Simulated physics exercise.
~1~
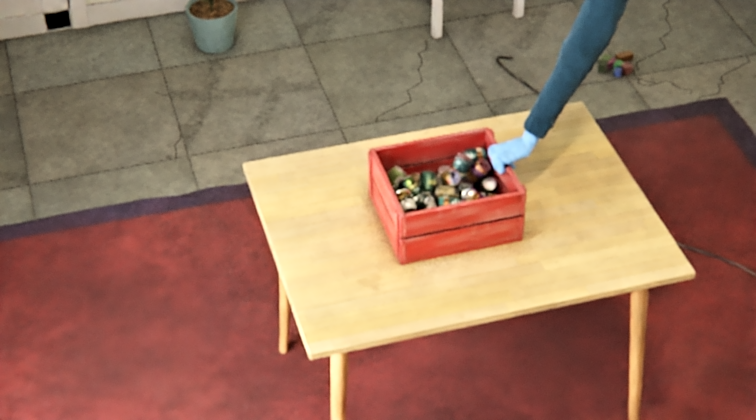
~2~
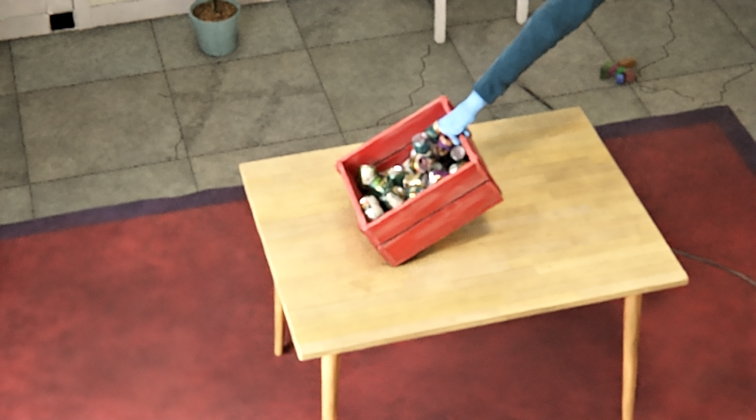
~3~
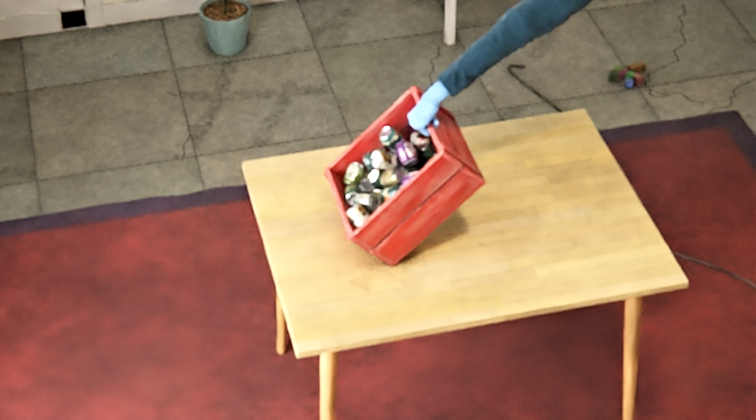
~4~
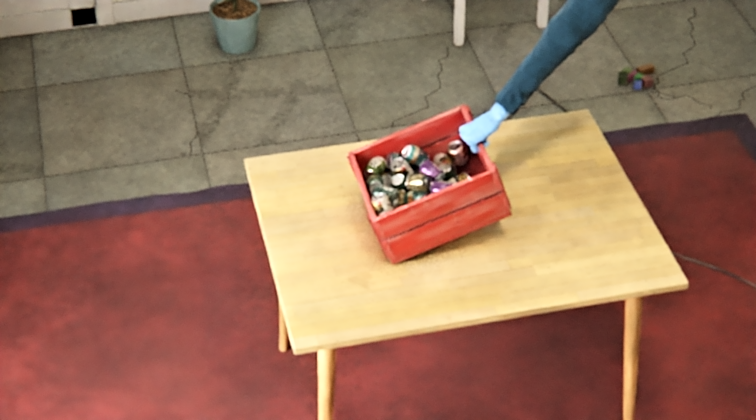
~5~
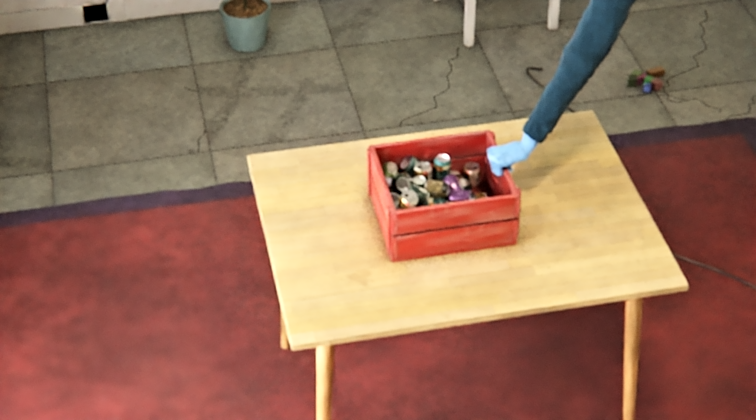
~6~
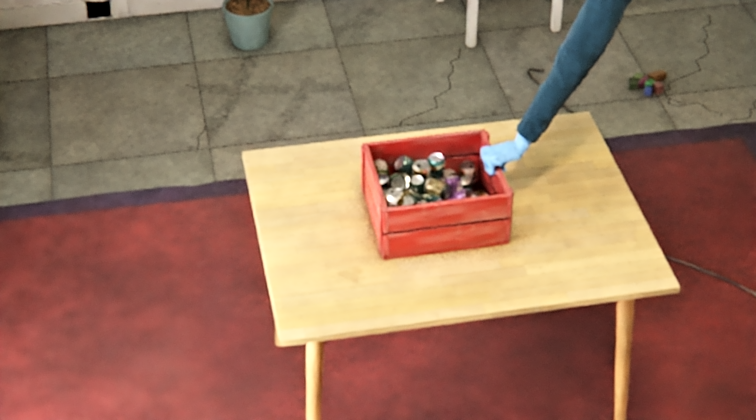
A gloved hand gripped the right side of a red basket full of mini cans on a wooden table and lifted that end, tipping the basket steeply to the left, then lowered it flat again with the cans still inside.
